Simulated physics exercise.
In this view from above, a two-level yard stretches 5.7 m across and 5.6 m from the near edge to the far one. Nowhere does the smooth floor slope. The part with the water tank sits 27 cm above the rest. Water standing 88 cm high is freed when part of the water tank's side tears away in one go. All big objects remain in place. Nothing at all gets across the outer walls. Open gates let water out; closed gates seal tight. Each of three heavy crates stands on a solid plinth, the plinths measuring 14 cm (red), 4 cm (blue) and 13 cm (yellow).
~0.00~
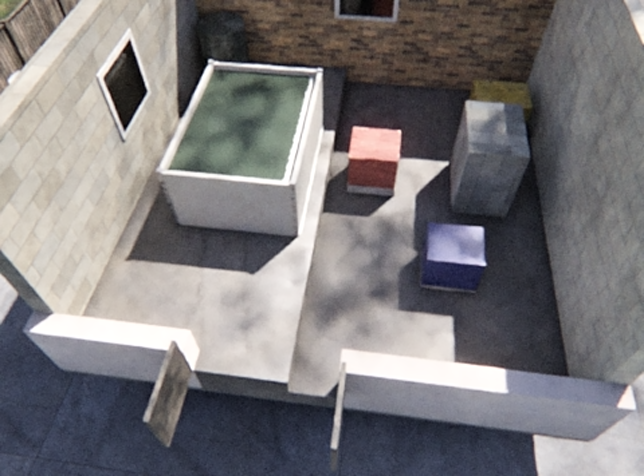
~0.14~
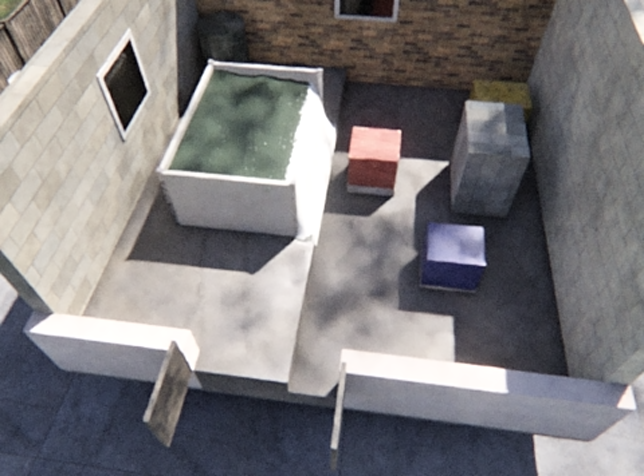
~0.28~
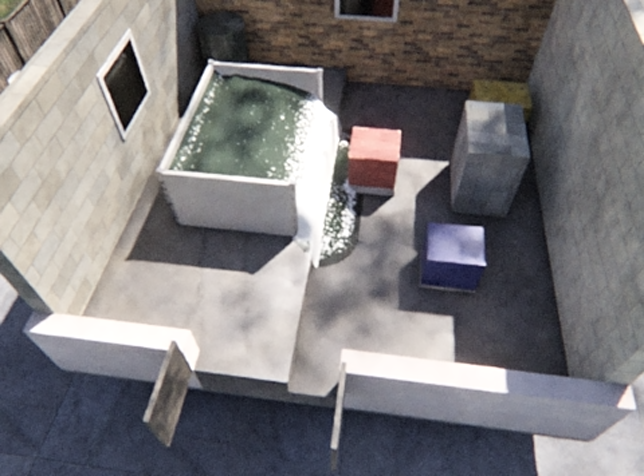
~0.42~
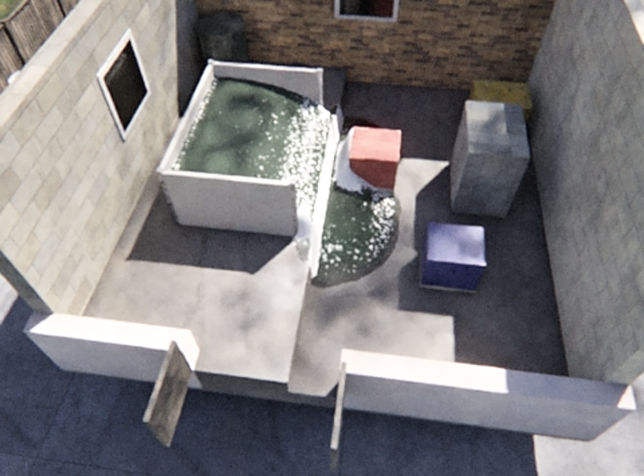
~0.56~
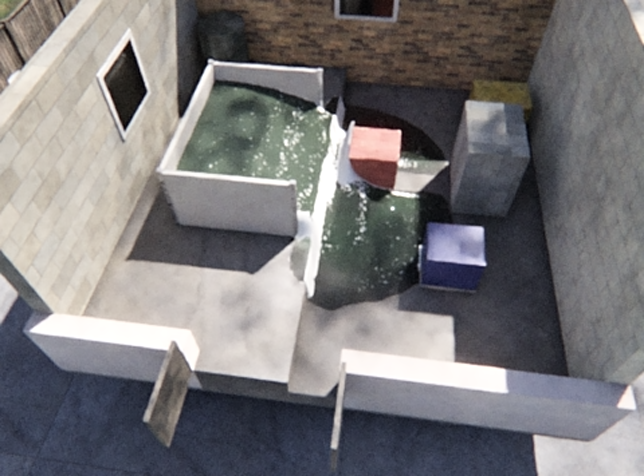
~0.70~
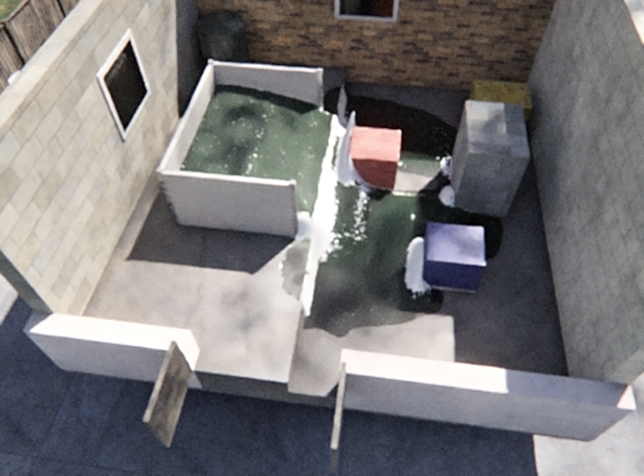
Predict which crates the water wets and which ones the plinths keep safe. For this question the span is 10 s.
Result: The red crate will be caught by the water; the blue crate will be caught by the water; the yellow crate will be caught by the water.
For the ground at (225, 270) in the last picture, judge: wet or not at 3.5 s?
Not yet touched.
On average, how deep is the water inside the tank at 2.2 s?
Mean depth: Some 18 cm.
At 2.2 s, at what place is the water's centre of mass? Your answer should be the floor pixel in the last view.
Around (402, 200) in the last picture.
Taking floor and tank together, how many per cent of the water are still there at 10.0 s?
About 82 percent of the water remains.
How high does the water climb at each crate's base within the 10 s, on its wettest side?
Red 89, blue 53, yellow 44, all in cm.
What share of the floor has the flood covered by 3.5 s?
Roughly 60 % of the floor.
After 1.4 s water covers 55 % of the floor and is deepest (64 cm) near (339, 181); red plinth reached, blue plinth reached, yellow plinth reached.
After 2.2 s water covers 60 % of the floor and is deepest (54 cm) near (524, 120); red plinth reached, blue plinth reached, yellow plinth reached.
After 3.5 s water covers 60 % of the floor and is deepest (30 cm) near (392, 131); red plinth reached, blue plinth reached, yellow plinth reached.
After 6.0 s water covers 60 % of the floor and is deepest (28 cm) near (544, 249); red plinth reached, blue plinth reached, yellow plinth reached.
After 10.0 s water covers 60 % of the floor and is deepest (24 cm) near (343, 157); highest at the red plinth 89 cm, highest at the blue plinth 53 cm, highest at the yellow plinth 44 cm.
